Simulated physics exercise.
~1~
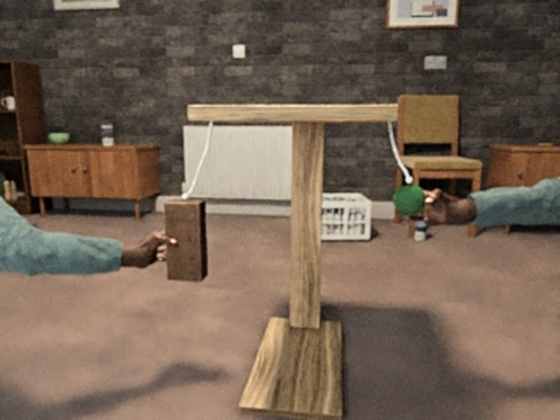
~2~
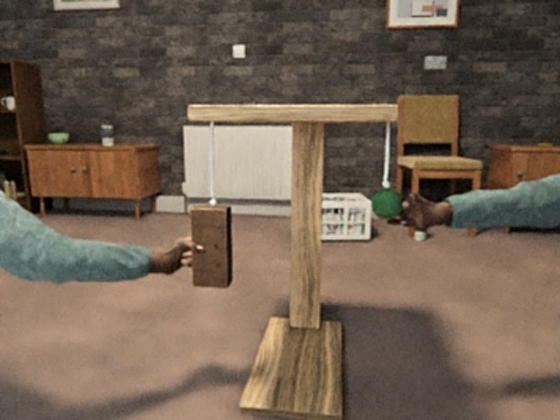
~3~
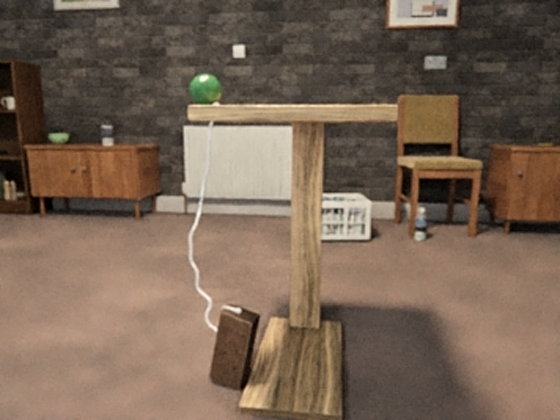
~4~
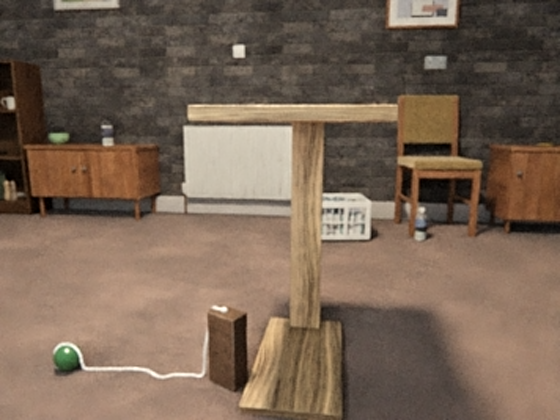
Two hands held a brown brick and a green apple tied to a white shoelace over a wooden stand, then let go; the brick dropped to the floor, pulling the apple up over the top, and both ended on the floor at left.
